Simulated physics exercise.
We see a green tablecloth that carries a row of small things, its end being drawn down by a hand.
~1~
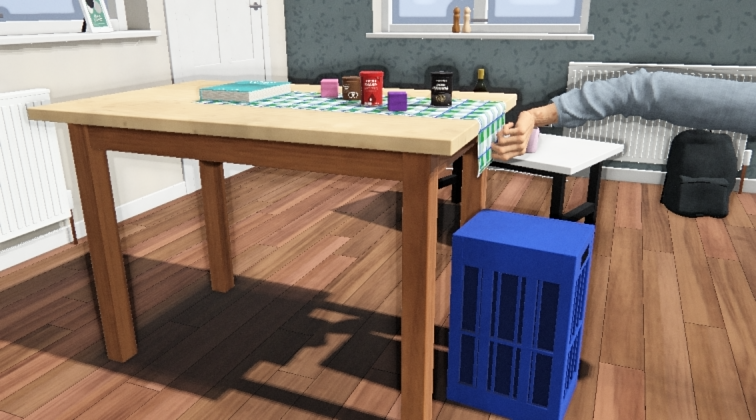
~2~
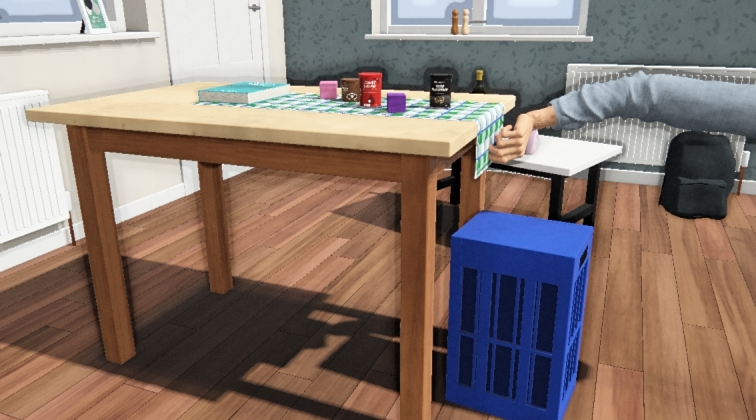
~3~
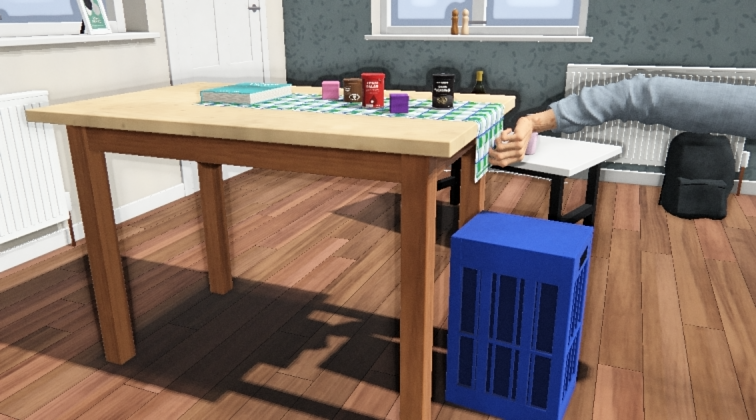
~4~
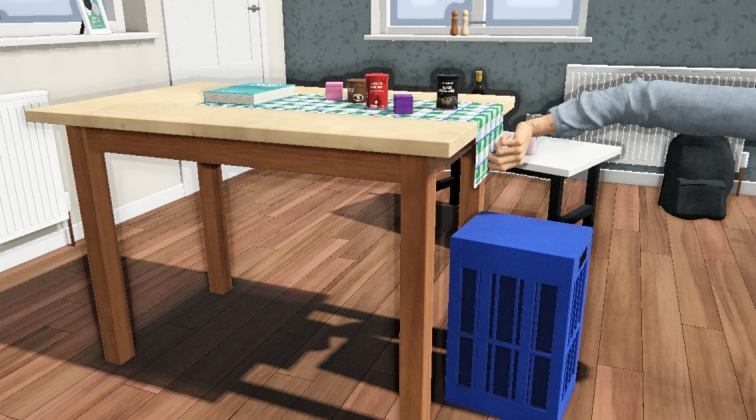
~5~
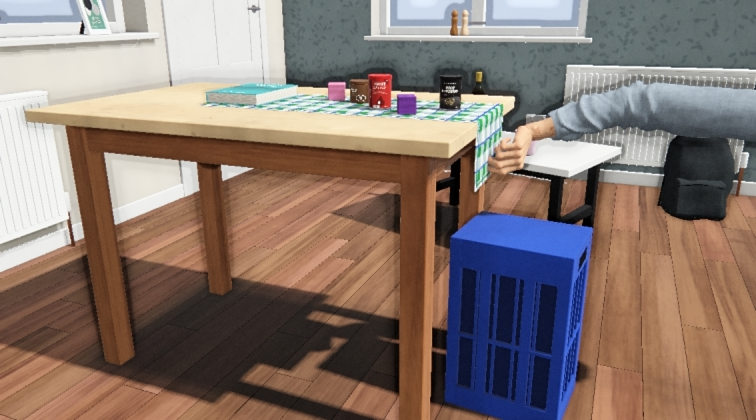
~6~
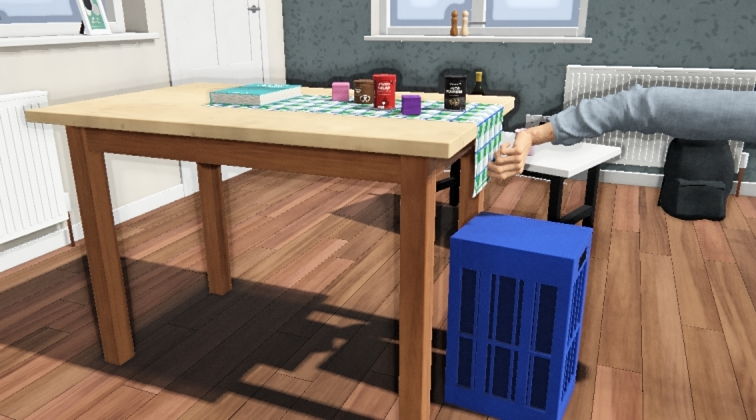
An arm in a grey-blue sleeve reaches in from the right of a wood-floored room, seen from a fixed view slightly above a wooden table. On the table lie a teal book and a green checked cloth carrying pink, brown, red, purple and black items, with a blue crate below at right. The hand pulls the cloth's hanging end slightly downward, and the items and book shift slowly right.
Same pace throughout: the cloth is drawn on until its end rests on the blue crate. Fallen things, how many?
One comes down.
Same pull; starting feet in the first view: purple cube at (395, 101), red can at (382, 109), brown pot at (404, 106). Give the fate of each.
In the end the purple cube rides it out, while the red can rides it out and the brown pot rides it out.
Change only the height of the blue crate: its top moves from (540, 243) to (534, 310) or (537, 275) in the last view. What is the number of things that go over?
3 and 2.
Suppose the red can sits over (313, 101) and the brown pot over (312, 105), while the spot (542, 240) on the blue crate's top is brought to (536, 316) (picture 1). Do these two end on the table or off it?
Observed: Red can remains seated; brown pot remains seated.
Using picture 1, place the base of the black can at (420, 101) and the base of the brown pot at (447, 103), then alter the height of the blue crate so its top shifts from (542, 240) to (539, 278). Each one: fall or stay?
The black can? Lost. The brown pot? Lost.
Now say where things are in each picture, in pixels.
The first frame shows hem (477, 177); black can (442, 73); purple cube (397, 92); red can (371, 72); brown pot (353, 77); pink cube (329, 80); top of the crate (542, 240).
The second frame shows hem (475, 179); black can (441, 74).
The third frame shows hem (475, 183); purple cube (399, 94).
The fourth frame shows hem (474, 188); red can (377, 75); top of the crate (541, 242).
The fifth frame shows hem (475, 192); brown pot (360, 80).
The sixth frame shows hem (473, 197); black can (456, 76); purple cube (411, 96); red can (384, 75); brown pot (365, 81); pink cube (341, 84).
A little later, hem near (488, 210); all still up.
Next, hem on the crate; black can gone.
When it is over, hem on the crate; black can gone. The answer is one.
